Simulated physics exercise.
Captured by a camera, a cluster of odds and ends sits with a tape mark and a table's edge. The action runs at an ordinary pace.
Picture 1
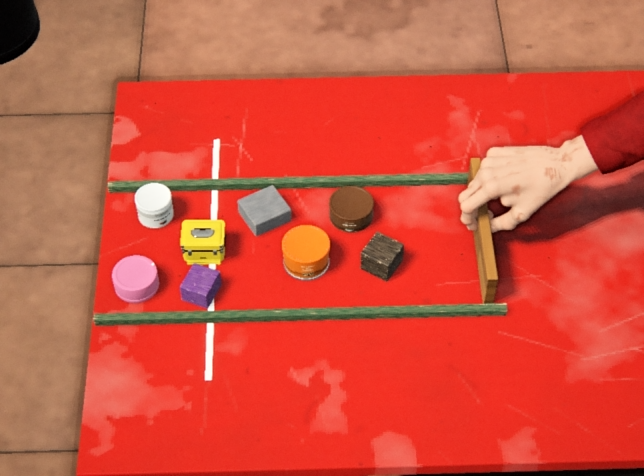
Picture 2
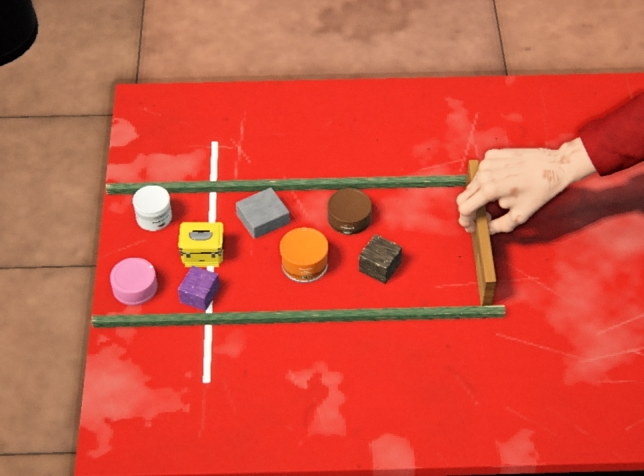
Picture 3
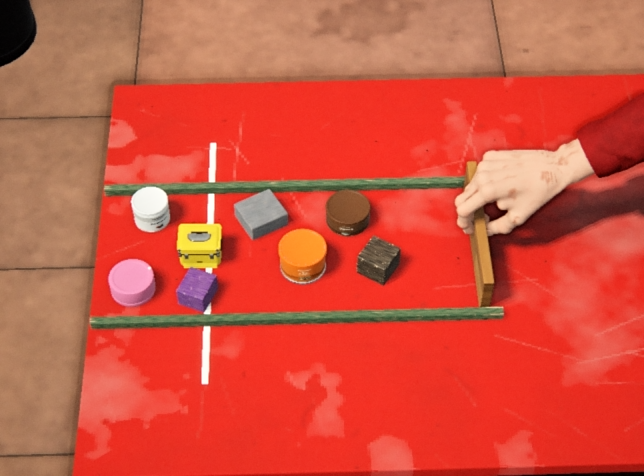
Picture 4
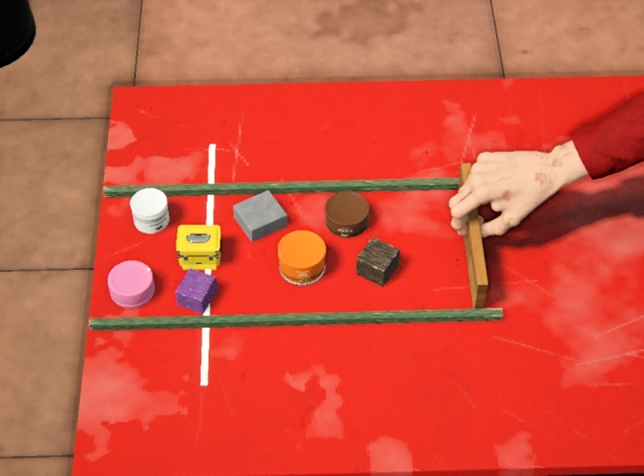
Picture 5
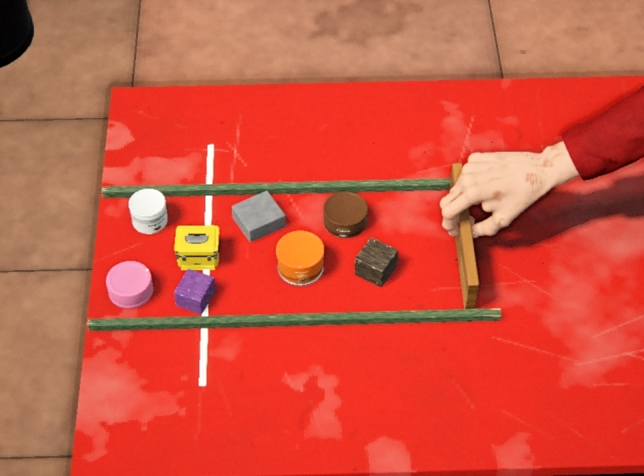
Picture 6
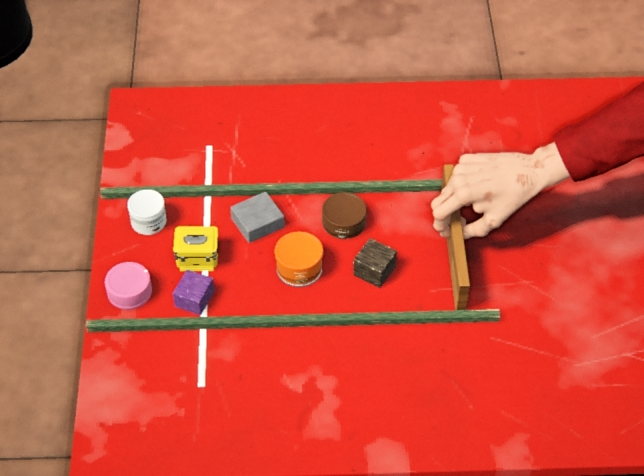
A hand in a red sleeve grips an upright wooden board at the right of a scuffed red table, seen from above with brown floor tiles behind. Between two green rails lie grey, brown, orange and dark pieces, with white, yellow, pink and purple ones near a white tape line at left. The view drifts very slightly, then the hand slides the board a little leftward, touching none of the pieces.
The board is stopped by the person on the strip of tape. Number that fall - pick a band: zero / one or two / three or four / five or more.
Band: Zero.
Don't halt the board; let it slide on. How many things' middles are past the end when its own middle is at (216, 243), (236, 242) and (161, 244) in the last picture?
Taking the places in turn, the counts are 0, 0 and 3.
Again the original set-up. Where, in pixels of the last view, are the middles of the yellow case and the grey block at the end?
Look around (118, 241) for the first and around (143, 216) for the second.
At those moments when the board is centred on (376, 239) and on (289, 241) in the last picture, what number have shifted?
Well, it's 1 at the first one and 5 at the second.
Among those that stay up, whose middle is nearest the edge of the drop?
Closest in the end is the white tub.
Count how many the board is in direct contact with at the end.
It's 2 of them.
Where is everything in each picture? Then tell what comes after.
Pink lid (136, 279); white tub (155, 206); purple block (201, 286); board (482, 230); tape (213, 251), in the first picture.
White tub (153, 208); board (480, 232), in the second picture.
Purple block (197, 290); yellow case (200, 245), in the third picture.
Pink lid (131, 284); brown tub (347, 215), in the fourth picture.
White tub (149, 212); grey block (259, 216), in the fifth picture.
Pink lid (129, 286); white tub (147, 212); purple block (194, 292); board (455, 237); tape (206, 257), in the sixth picture.
Soon after, none off yet; pink lid at rest near (129, 286); white tub at rest near (147, 212); purple block at rest near (194, 292).
After that, none off yet; pink lid at rest near (129, 286); white tub moving near (138, 211); purple block moving near (187, 300).
In the end, the number that fall off is zero.
